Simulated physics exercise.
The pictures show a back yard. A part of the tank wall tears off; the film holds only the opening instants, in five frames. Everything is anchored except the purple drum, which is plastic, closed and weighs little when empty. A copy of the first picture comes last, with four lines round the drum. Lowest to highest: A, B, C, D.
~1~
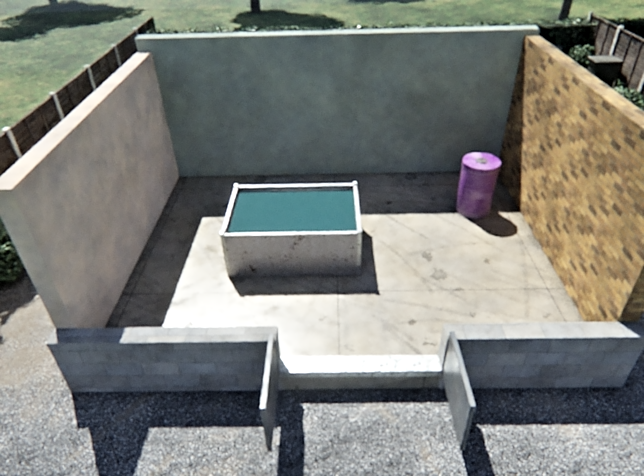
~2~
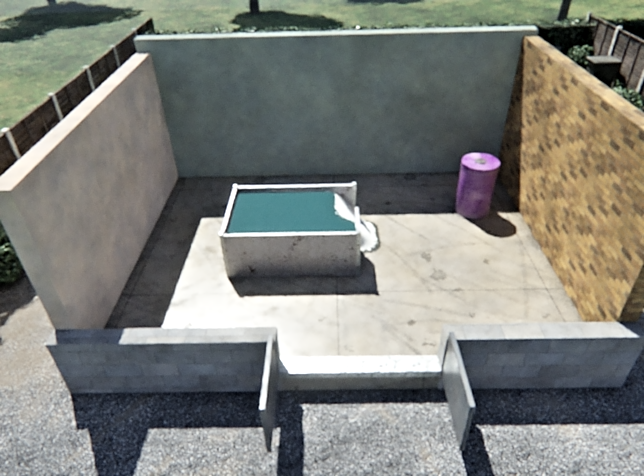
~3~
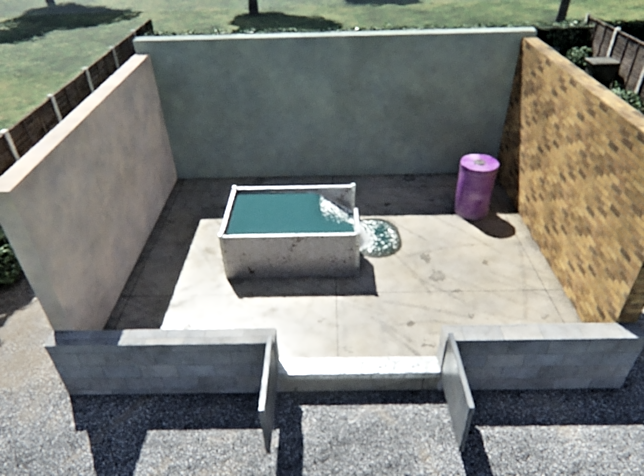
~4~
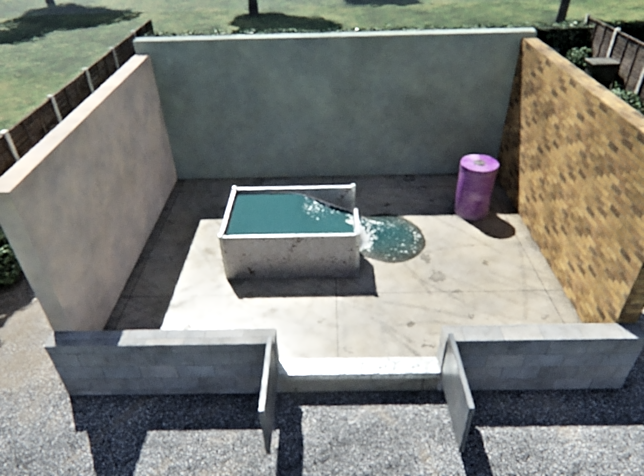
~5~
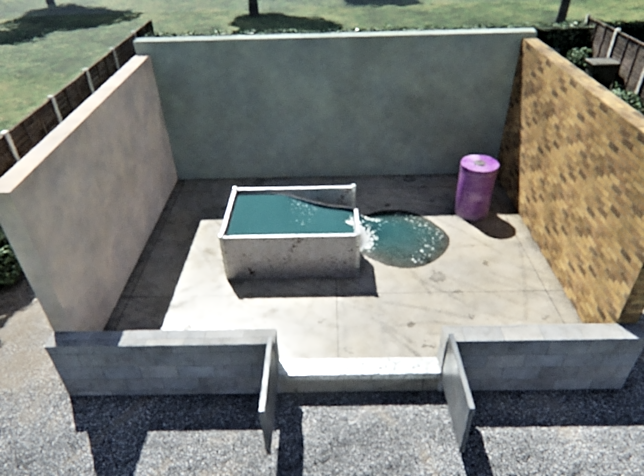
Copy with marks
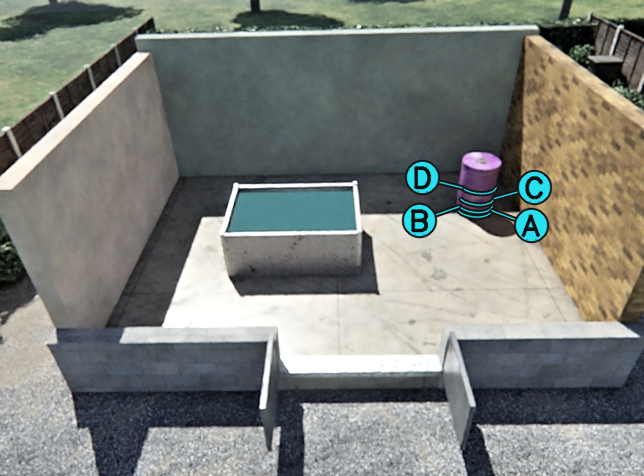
A raised, pale-walled tank full of blue-green water stands in a paved back yard, seen from above and in front, past a low grey wall with an open gate. A purple drum stands to its right, between a green-grey back wall and a yellow-brown side wall. Water spills over the tank's right side and spreads across the paving in a rounded puddle towards the drum, while the camera stays still.
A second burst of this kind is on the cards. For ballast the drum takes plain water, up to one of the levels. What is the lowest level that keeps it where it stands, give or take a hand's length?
The limit is C.
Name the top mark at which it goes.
B.
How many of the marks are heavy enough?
Two of the four.
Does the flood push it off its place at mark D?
No, not at all.
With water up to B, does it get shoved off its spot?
Yes, it does.
On the marked copy, A at (477, 217); B at (478, 212); C at (480, 205); D at (482, 193); from the bottom up A, B, C, D.
With A, it is pushed about 4 times its own width away.
With B, it is pushed about its own width away.
With C, it does not move.
With D, it does not move.
